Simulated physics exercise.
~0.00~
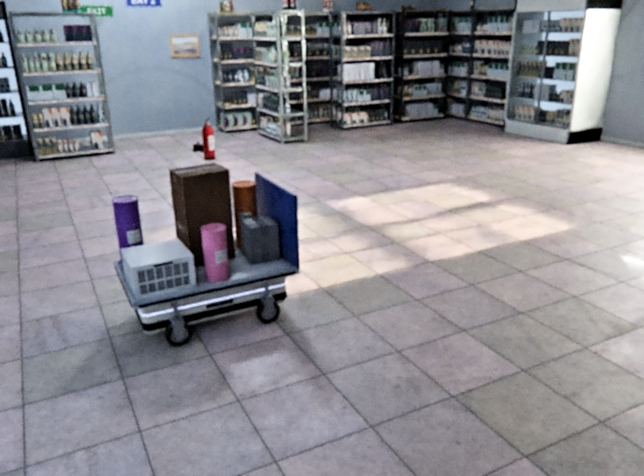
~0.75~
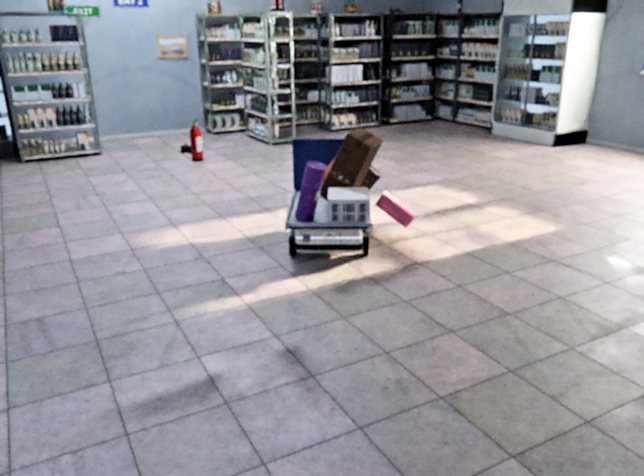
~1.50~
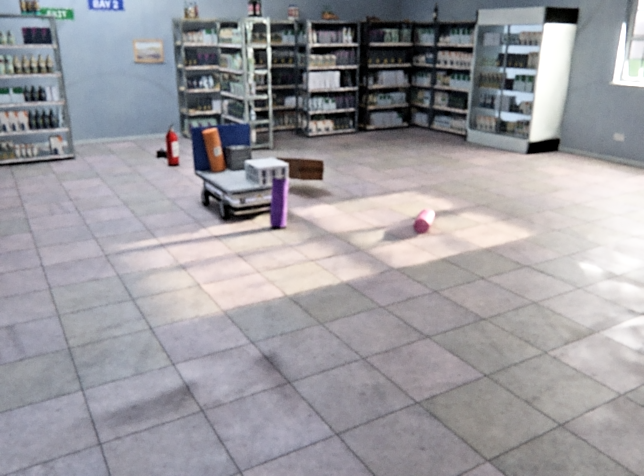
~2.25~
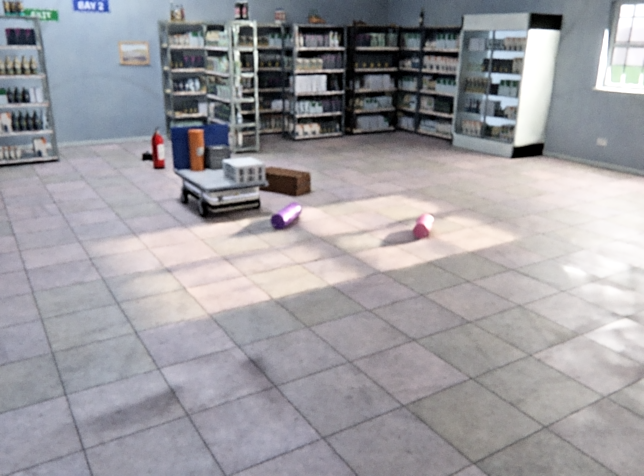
A low wheeled cart carrying a white crate, a tall brown box, a grey parcel and purple, orange and pink canisters rolls across a tiled storeroom floor, seen from slightly above, with stocked shelves and a red fire extinguisher behind. It moves right and away from the viewer, turning, and its load tips as the pink canister falls off to the right. The cart swings further round, and the brown box and purple canister drop off too. At the end, those three lie on the sunlit floor, while the crate, orange canister and grey parcel remain aboard near the blue board.
